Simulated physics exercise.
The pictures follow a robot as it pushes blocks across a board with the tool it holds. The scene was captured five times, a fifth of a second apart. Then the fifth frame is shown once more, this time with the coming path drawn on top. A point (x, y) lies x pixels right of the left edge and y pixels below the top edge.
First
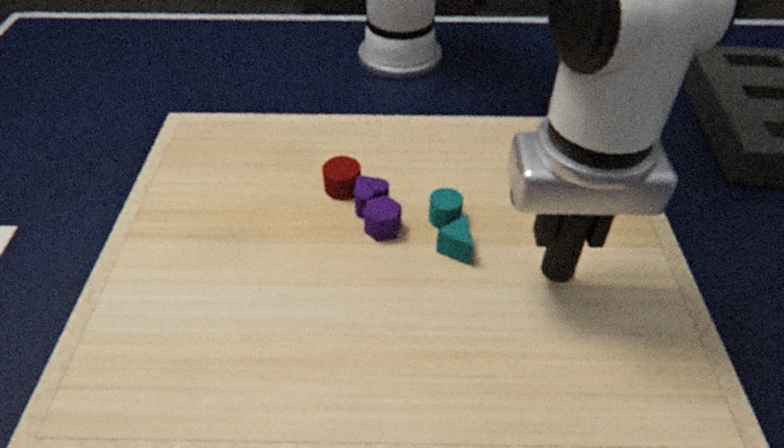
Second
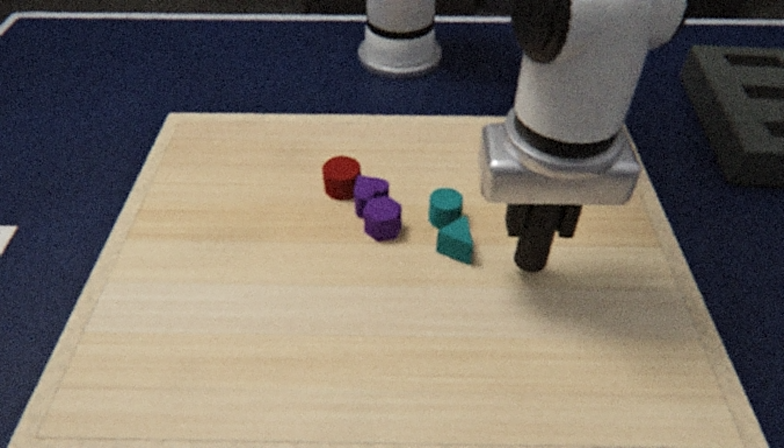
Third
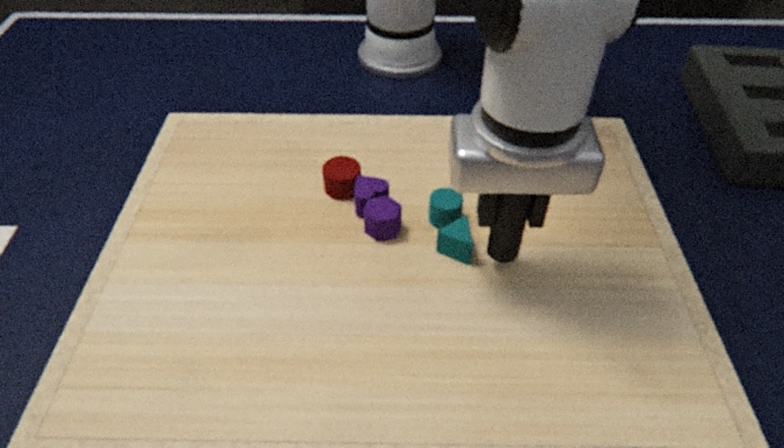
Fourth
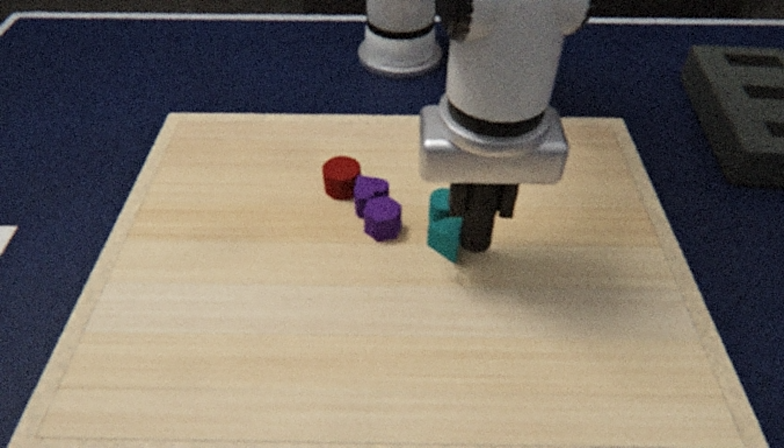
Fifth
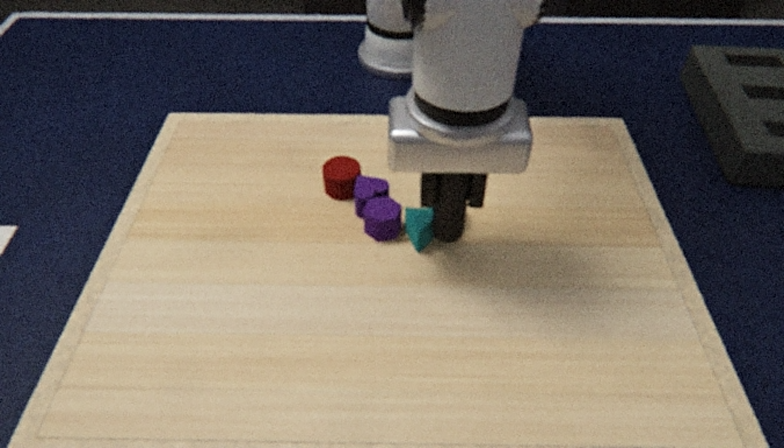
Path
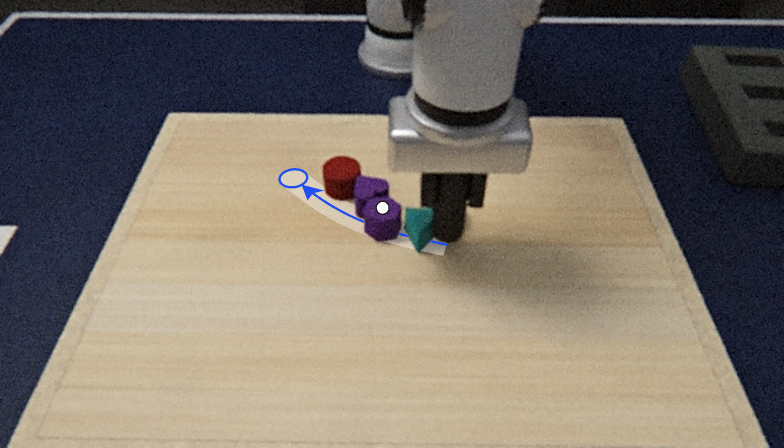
In this clip, a robotic arm moves left across a wooden board holding red, purple and turquoise blocks, then its dark tool pushes the turquoise triangular piece left toward the purple blocks, while the red disc stays still.
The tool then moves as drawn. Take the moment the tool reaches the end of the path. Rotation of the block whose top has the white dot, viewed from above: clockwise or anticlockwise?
Twists anticlockwise.
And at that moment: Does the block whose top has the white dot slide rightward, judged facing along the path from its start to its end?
No, it doesn't check out.
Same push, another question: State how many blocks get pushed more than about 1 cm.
Of all the blocks, three or more travel more than a centimetre.
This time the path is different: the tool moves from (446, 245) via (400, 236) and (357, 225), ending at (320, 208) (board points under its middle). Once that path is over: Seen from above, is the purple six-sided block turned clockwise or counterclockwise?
Rotates counter-clockwise.
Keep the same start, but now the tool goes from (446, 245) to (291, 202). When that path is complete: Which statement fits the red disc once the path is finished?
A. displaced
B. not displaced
Answer: A.
The line goes from (446, 245) over (385, 229) and (333, 206) to (293, 178); the dot is on the purple six-sided block.
What follows on the original path. One third of the way, tool (384, 217); red disc (326, 156); purple heart (344, 174), turned 60° clockwise; purple six-sided block (338, 202), turned 25° anticlockwise; turquoise triangular piece (366, 195), turned 10° clockwise.
Two thirds of the way, tool (331, 194); red disc (314, 135); purple heart (316, 156), turned 95° clockwise; purple six-sided block (298, 201), turned 65° anticlockwise; turquoise triangular piece (310, 176).
At the end, tool (292, 166); red disc (316, 125); purple heart (290, 141), turned 165° clockwise; purple six-sided block (298, 201), turned 65° anticlockwise; turquoise triangular piece (264, 159), turned 20° anticlockwise.
